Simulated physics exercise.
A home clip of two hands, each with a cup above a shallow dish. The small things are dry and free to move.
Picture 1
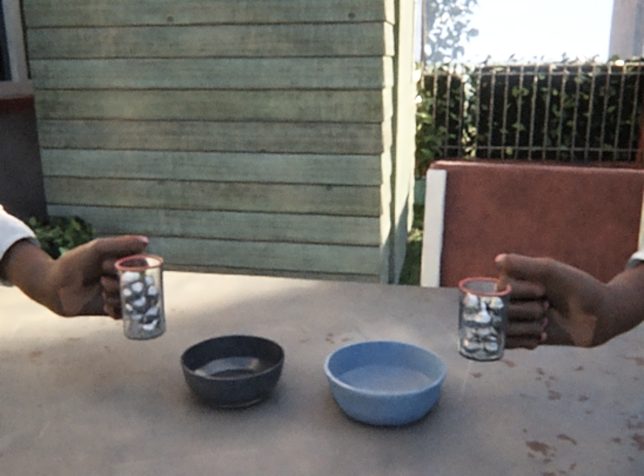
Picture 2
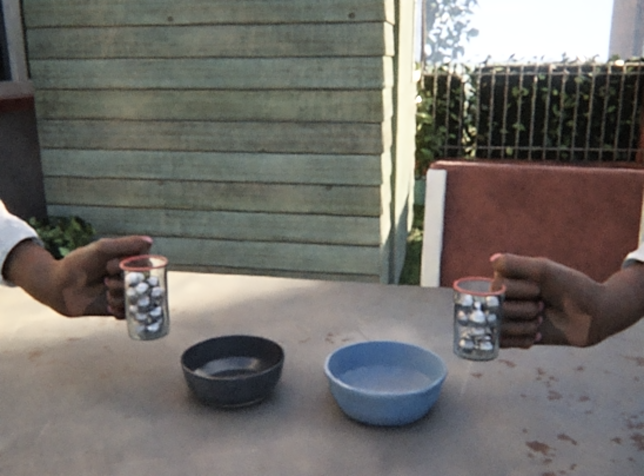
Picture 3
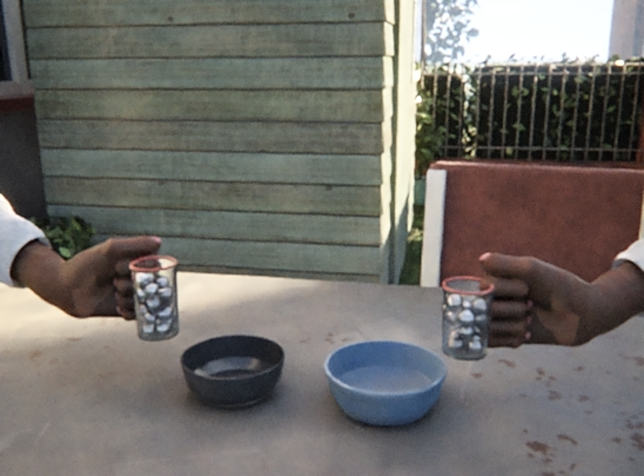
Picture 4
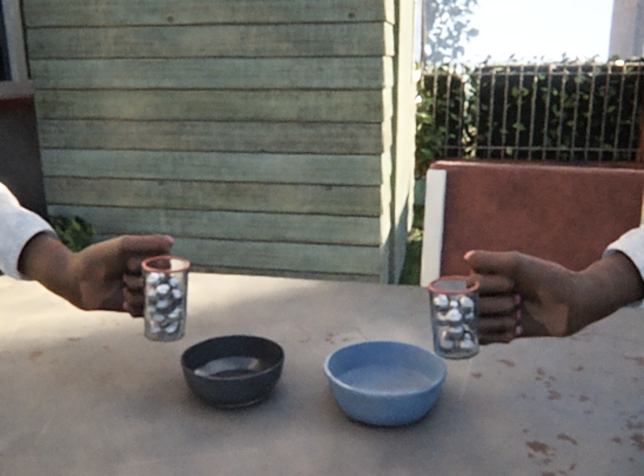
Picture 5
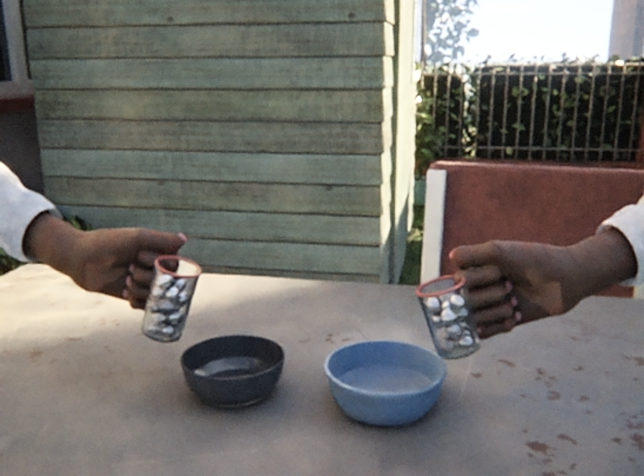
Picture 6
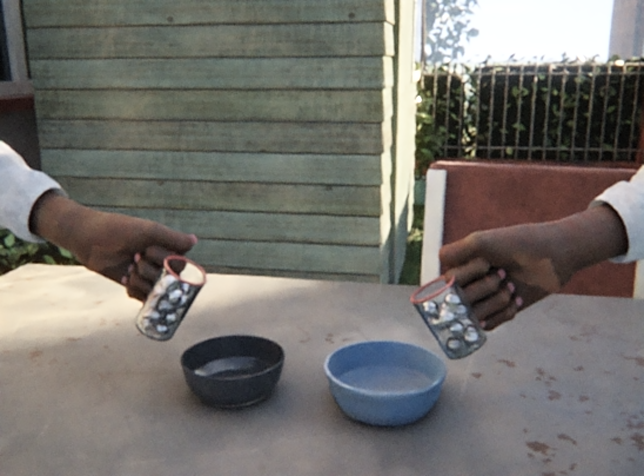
Two hands held clear cups of shiny steel balls above a dark bowl and a blue one on an outdoor table, moved them inward toward each other, then tilted both cups toward the middle.
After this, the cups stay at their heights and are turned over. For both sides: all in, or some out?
On the left the dish keeps them all, on the right it keeps them all.
Then, 0.40 s past the last view, left, all still in the cup; right, all still in the cup.
Then, 0.74 s past the last view, left, about two thirds still in the cup, about a quarter in the dish, a small part in the air; right, most still in the cup, about a quarter in the air.
Then, 1.04 s past the last view, left, all in the dish; right, all in the dish.
Finally, left, all in the dish, none outside the dish; right, all in the dish, none outside the dish.
